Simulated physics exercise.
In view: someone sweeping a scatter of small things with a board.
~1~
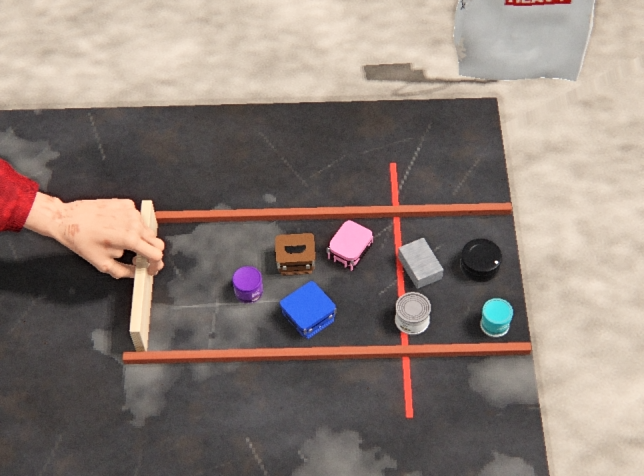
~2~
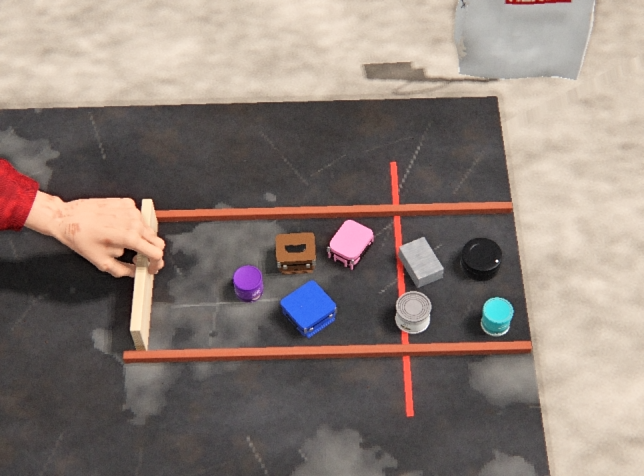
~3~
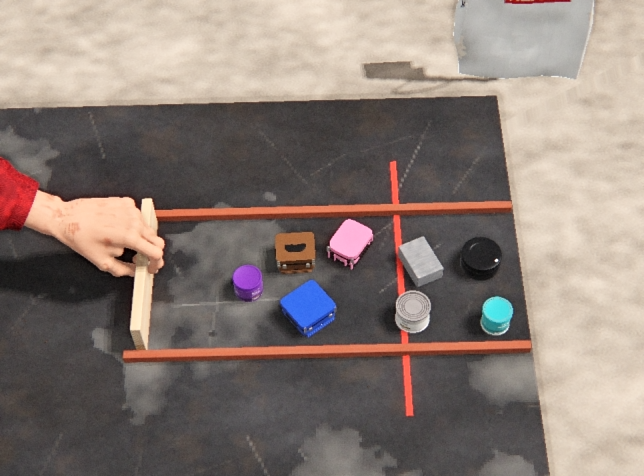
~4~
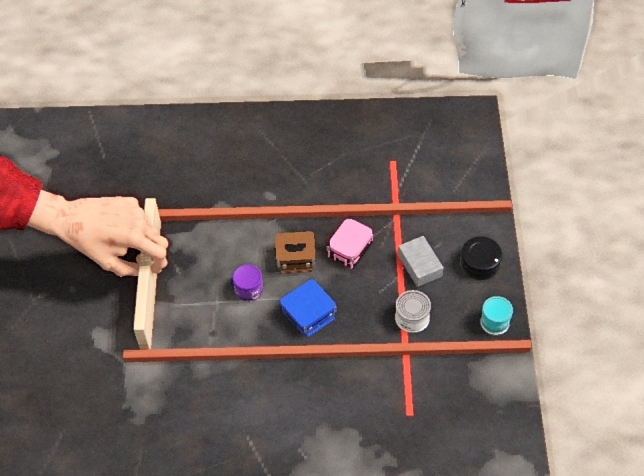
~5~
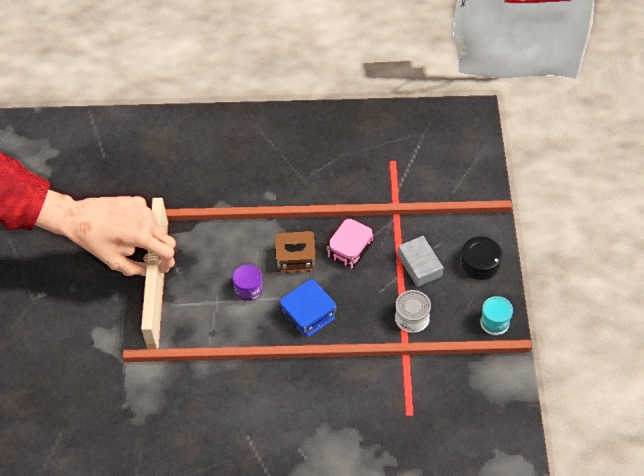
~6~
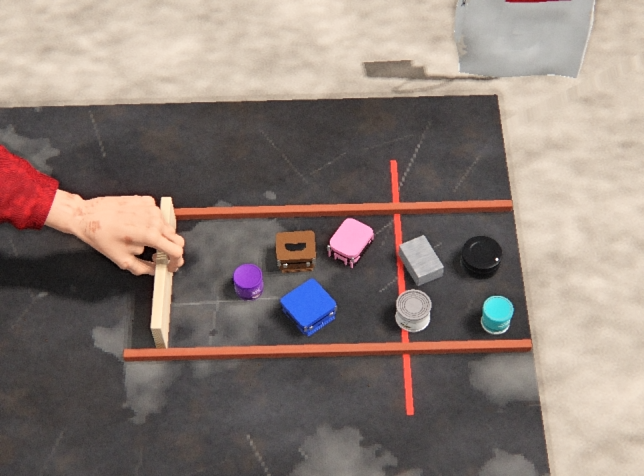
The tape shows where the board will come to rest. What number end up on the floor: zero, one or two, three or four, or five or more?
Here the number that fall off is zero.
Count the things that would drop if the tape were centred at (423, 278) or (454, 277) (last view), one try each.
In that order 0 and 2.
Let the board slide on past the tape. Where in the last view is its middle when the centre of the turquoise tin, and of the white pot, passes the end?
Near (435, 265) and (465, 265).
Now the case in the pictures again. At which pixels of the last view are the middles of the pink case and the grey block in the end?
About (440, 228), and the other about (458, 263).
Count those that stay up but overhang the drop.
It comes to 0.
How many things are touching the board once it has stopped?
3 of them.
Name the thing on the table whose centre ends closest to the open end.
The black lid.
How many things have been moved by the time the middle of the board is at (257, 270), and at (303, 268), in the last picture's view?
1 and 4.
Early on, none off yet; turquoise tin at rest near (497, 315); black lid at rest near (481, 258); grey block at rest near (421, 261).
A while later, none off yet; turquoise tin at rest near (497, 315); black lid at rest near (481, 258); grey block travelled a little near (439, 261).
Finally, the number that fall off is zero.
